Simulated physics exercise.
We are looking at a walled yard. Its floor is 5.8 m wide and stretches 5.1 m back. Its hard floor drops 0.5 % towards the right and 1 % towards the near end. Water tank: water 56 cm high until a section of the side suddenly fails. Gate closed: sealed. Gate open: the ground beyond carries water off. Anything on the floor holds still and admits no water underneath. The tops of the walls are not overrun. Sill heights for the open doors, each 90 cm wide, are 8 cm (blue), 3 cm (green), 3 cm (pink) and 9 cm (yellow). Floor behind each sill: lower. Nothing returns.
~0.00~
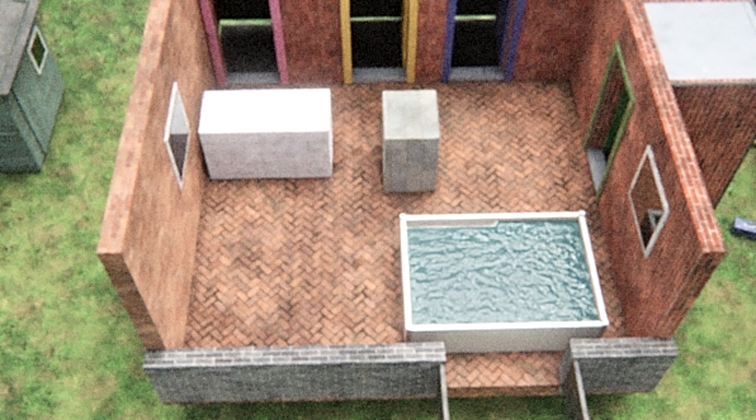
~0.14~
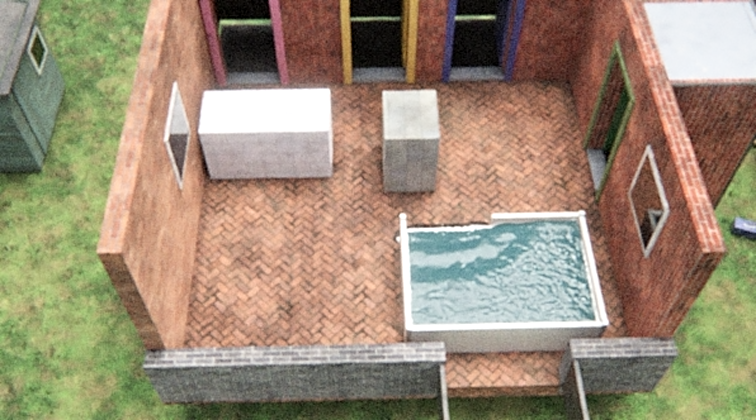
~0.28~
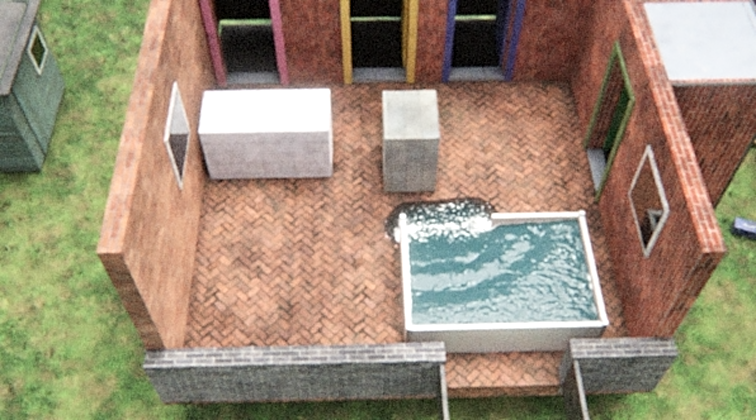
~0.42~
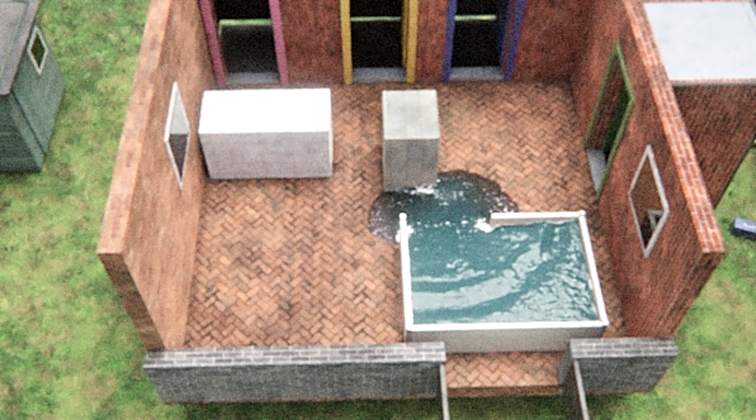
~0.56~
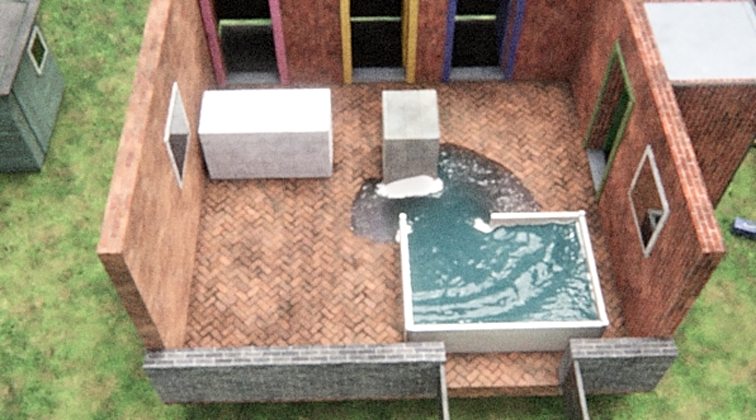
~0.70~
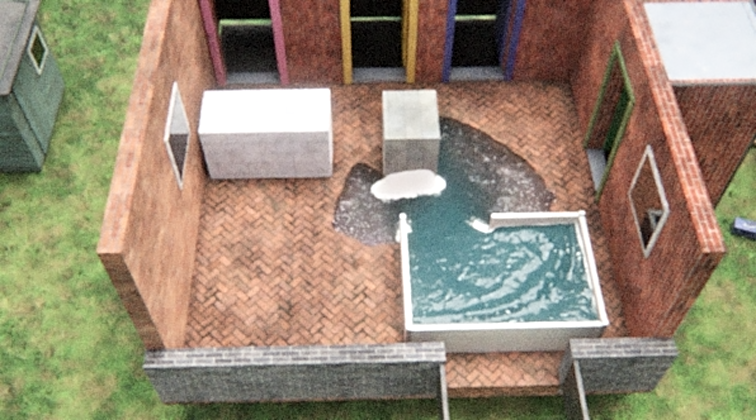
A roofless yard with brick walls and a herringbone brick floor, set on grass, is seen from high above by a still camera. A white-rimmed water tank sits at the near right, a white block and a grey block stand farther back, and pink, yellow and blue doorways line the back wall. Water bursts through the tank's far side, foams around the grey block and spreads darkly across the bricks.
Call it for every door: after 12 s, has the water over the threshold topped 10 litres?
Blue door topped, green door topped, pink door topped, yellow door not topped.
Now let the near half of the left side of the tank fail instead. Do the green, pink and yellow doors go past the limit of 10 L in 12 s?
Door green goes beyond, door pink goes beyond, door yellow stays within.
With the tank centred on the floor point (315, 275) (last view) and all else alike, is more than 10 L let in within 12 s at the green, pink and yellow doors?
So the green door tops the limit, the pink door tops the limit and the yellow door keeps within it.
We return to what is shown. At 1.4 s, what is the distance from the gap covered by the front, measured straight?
Roughly 3.4 m.
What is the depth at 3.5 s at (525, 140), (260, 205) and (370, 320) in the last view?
I'd read it as roughly 4, 4 and 0 cm, in that order.
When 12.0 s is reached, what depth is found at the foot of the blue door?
Depth: Approx. 4.0 cm.
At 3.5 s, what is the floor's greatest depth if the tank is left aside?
About 22 cm.
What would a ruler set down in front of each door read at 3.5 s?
Door by door, in cm: Blue reads 15, green reads 9, pink reads 4, yellow reads 6.
After 1.4 s water covers 30 % of the floor and is deepest (40 cm) near (424, 198); blue door 15 cm at the sill, 6 L in, green door not reached, pink door not reached, yellow door not reached.
After 2.2 s water covers 50 % of the floor and is deepest (34 cm) near (569, 81); blue door 20 cm at the sill, 57 L in, green door 2 cm at the sill, 0 L in, pink door not reached, yellow door 5 cm at the sill, 0 L in.
After 3.5 s water covers 65 % of the floor and is deepest (22 cm) near (424, 198); blue door 15 cm at the sill, 108 L in, green door 9 cm at the sill, 11 L in, pink door 4 cm at the sill, 1 L in, yellow door 6 cm at the sill, 0 L in.
After 7.0 s water covers 95 % of the floor and is deepest (14 cm) near (394, 370); blue door 7 cm at the sill, 147 L in, green door 9 cm at the sill, 80 L in, pink door 7 cm at the sill, 20 L in, yellow door 4 cm at the sill, 1 L in.
After 12.0 s water covers 100 % of the floor and is deepest (12 cm) near (634, 365); blue door 4 cm at the sill, 147 L in, green door 6 cm at the sill, 131 L in, pink door 5 cm at the sill, 59 L in, yellow door 5 cm at the sill, 1 L in.
